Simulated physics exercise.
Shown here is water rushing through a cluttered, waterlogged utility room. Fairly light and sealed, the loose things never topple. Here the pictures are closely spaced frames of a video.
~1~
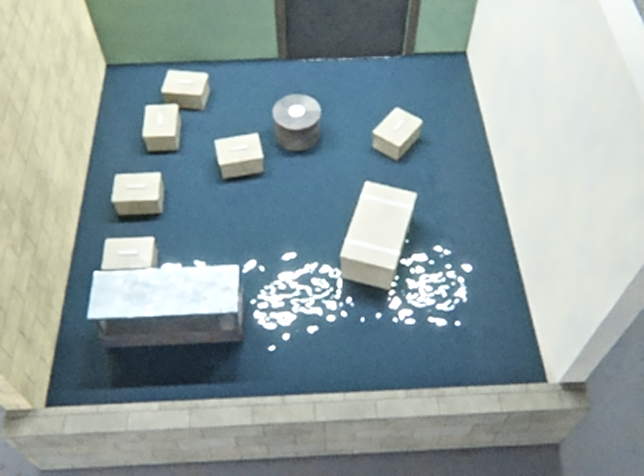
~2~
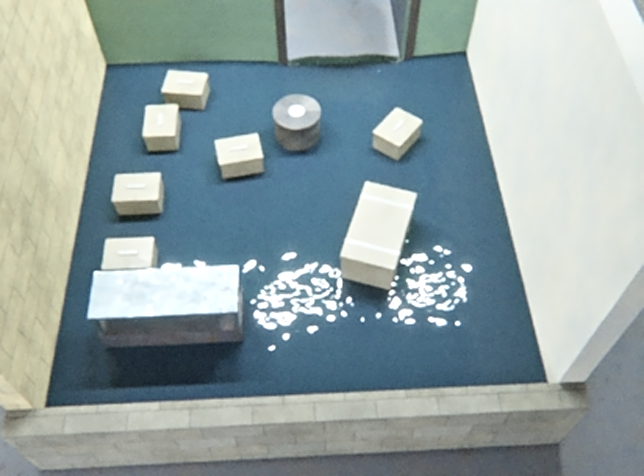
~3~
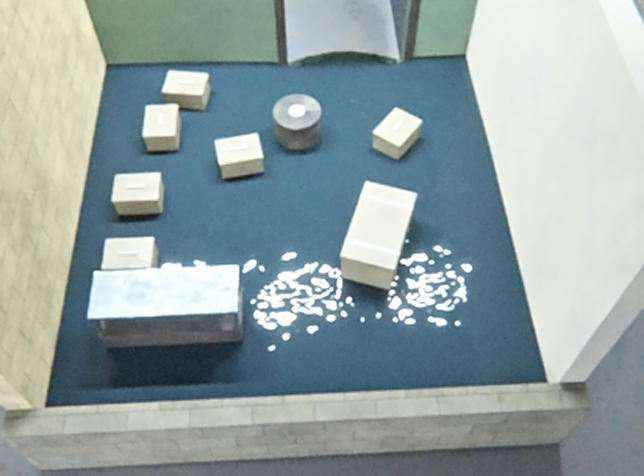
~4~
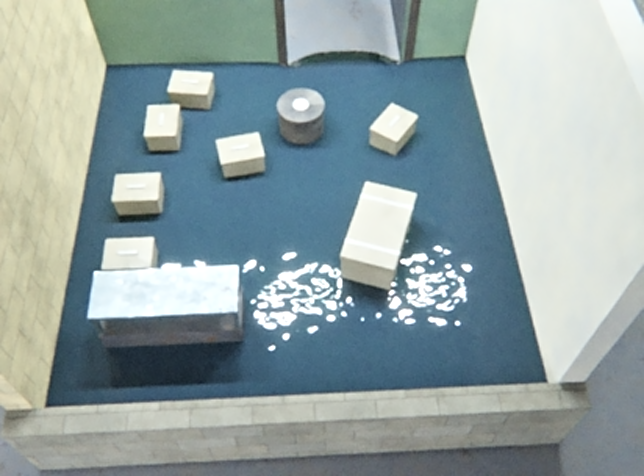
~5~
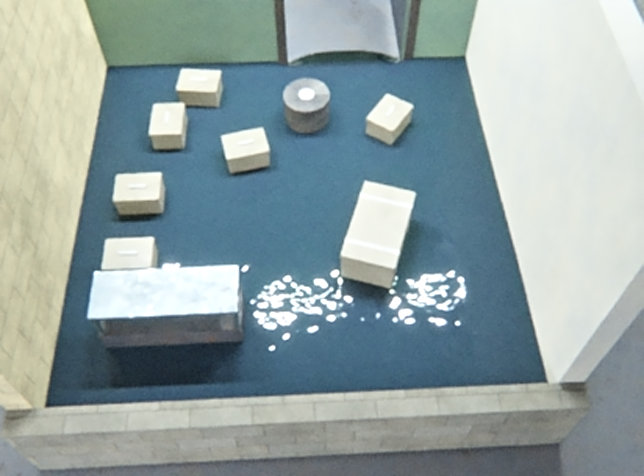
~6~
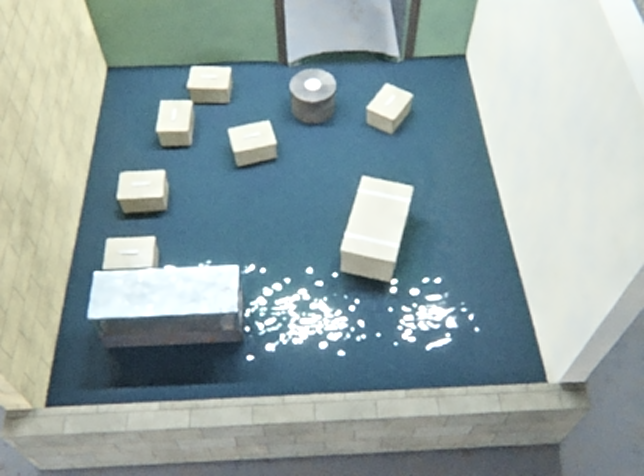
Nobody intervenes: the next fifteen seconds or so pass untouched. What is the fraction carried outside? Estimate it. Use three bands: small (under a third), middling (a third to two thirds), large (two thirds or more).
Large.
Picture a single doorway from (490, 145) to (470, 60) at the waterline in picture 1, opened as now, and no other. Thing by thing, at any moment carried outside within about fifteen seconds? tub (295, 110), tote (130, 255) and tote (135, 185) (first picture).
Lost; retained; retained.
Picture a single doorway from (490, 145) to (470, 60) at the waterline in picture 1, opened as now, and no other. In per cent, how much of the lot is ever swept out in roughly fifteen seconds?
It should be close to 50 per cent.
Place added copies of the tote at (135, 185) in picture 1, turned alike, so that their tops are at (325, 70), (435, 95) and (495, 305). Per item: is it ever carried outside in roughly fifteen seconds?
Here's how it goes, in order: Gets out, then gets out, then does not get out.
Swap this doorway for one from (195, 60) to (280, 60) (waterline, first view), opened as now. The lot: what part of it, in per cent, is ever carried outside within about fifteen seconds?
80 %.
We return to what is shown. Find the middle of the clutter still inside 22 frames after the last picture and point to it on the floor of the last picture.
Estimate: Close to (263, 151) px.
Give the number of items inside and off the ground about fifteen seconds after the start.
Count: 2.
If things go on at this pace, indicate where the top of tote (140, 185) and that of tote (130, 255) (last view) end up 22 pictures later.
Estimate - first: (213, 120), second: (190, 217).
A moment on, 0 of 8 are out; 8 afloat.
Next, 4 of 8 are out; 4 afloat.
Later, 5 of 8 are out; 3 afloat.
In the end, 6 of 8 are out; 2 afloat.
